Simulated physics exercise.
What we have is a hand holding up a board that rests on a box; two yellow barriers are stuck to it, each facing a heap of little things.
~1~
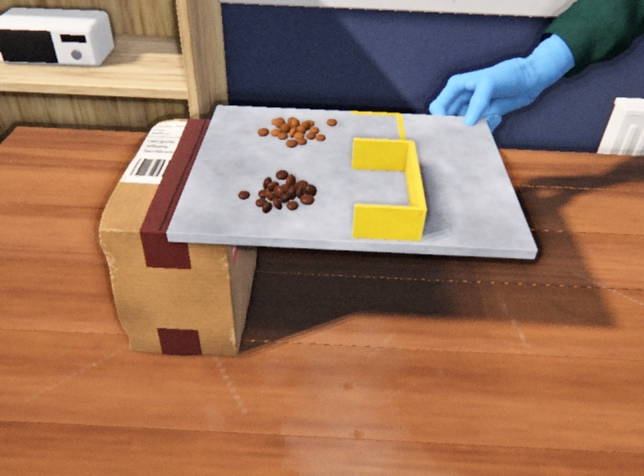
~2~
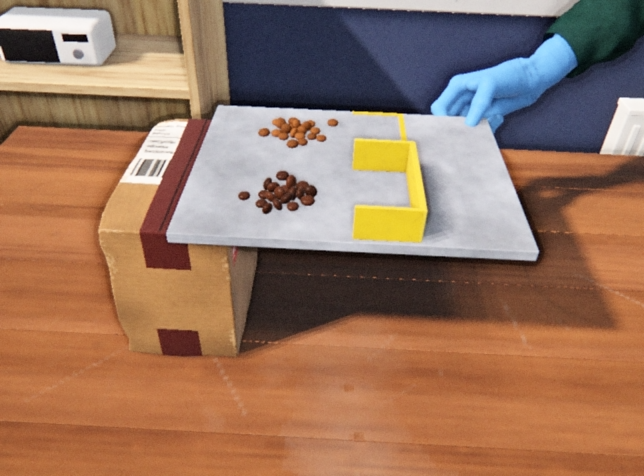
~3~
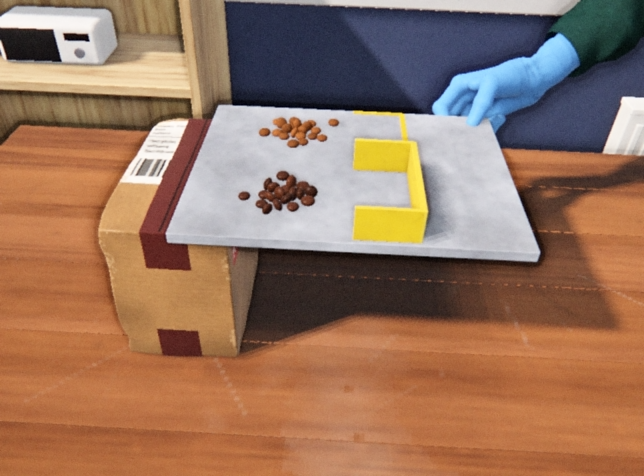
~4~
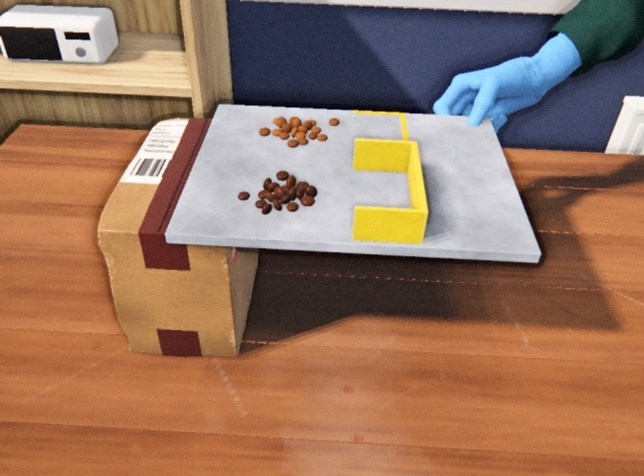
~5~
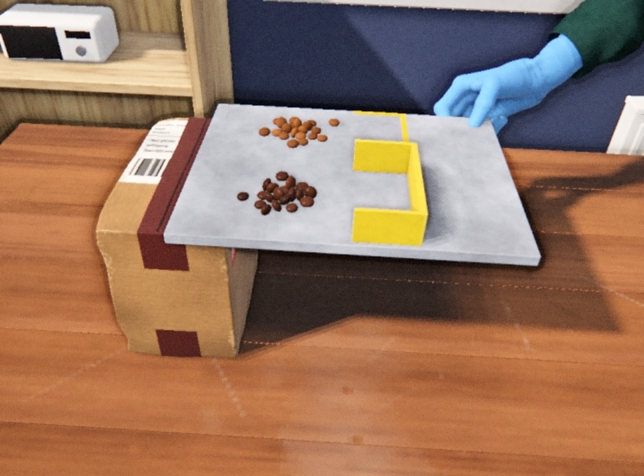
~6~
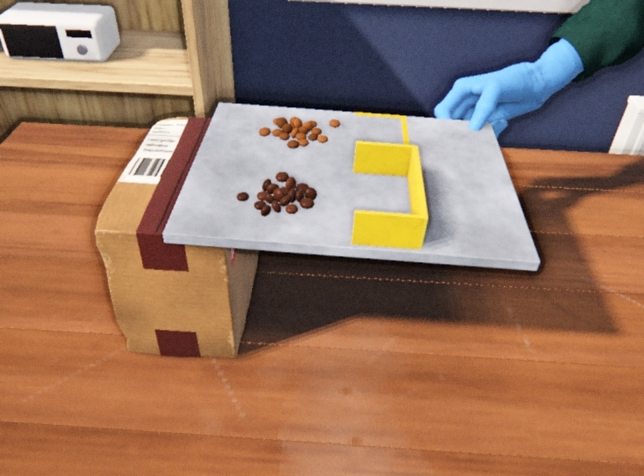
On a wooden table, a gloved hand very slightly lowers one end of a board.
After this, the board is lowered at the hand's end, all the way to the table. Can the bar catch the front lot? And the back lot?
Here the front lot is stopped by its bar, and the back lot gets over its bar.
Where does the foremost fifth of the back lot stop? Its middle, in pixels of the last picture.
Close to (518, 275).
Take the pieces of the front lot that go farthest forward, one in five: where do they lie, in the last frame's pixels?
At about (367, 281).
Then, 0.81 s past the last view, board sloping at 15°; front lot where it was; back lot where it was.
Then, 1.68 s past the last view, board sloping at 30°; front lot has reached its bar; back lot a small part past its bar.
Then, 2.72 s past the last view, board resting at 40°; front lot has reached its bar; back lot nearly all past its bar.
Finally, board resting at 40°; front lot gathered behind its bar; back lot nearly all past its bar.
